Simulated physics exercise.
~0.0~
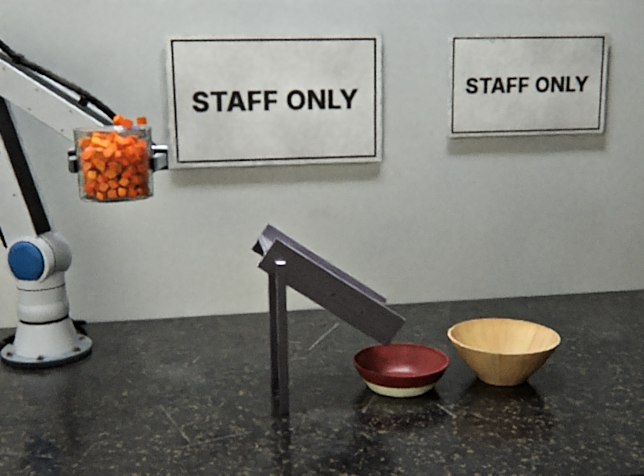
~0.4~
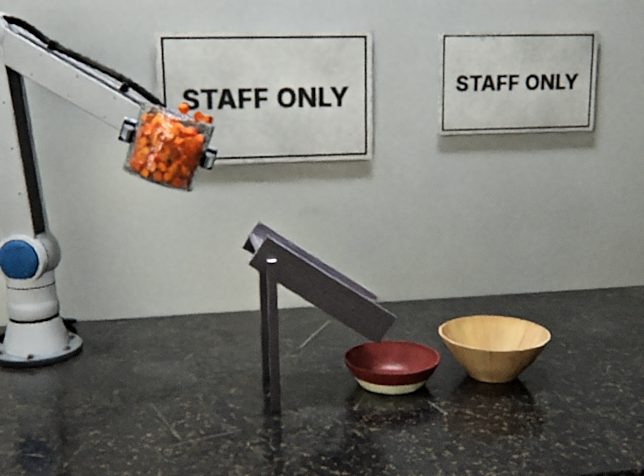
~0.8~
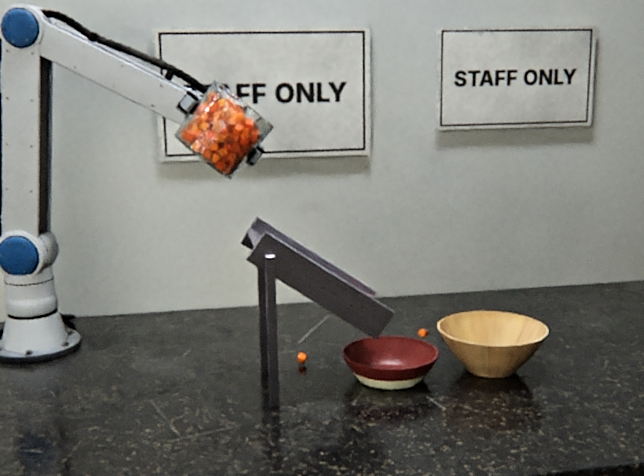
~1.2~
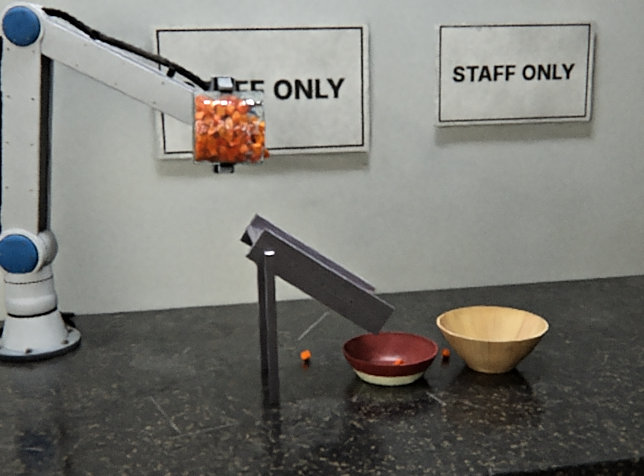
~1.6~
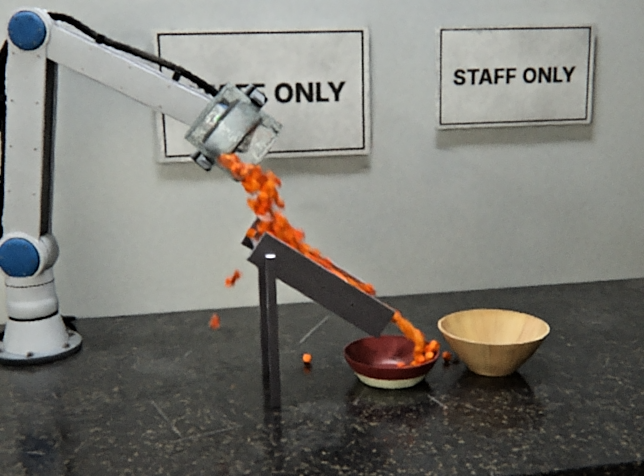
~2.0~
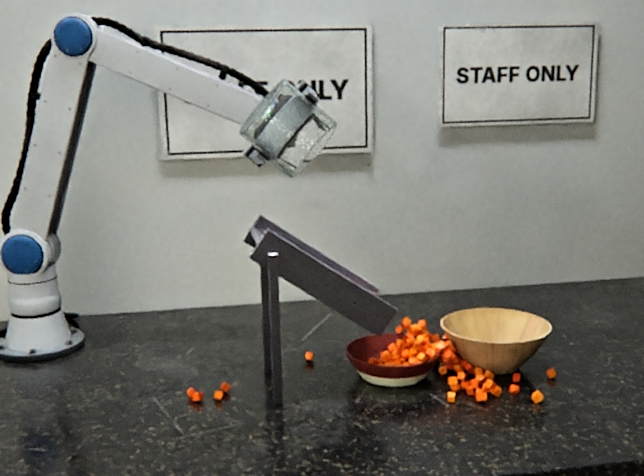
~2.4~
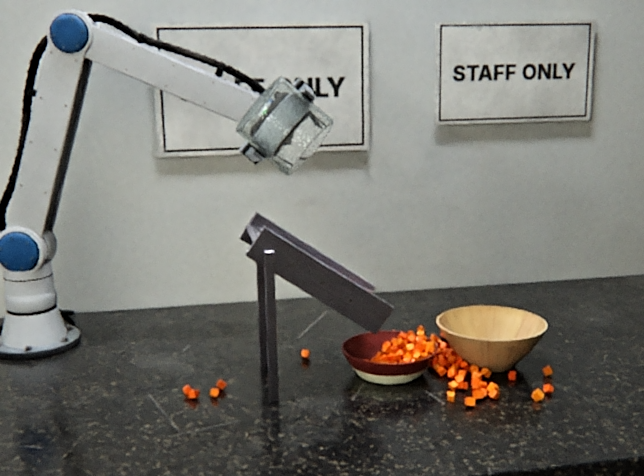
A robot arm carried a clear container of orange cubes rightward and tipped it upside down above a sloping chute, sending them sliding down into the red bowl, where they heaped up and spilled across the dark table around the wooden bowl.
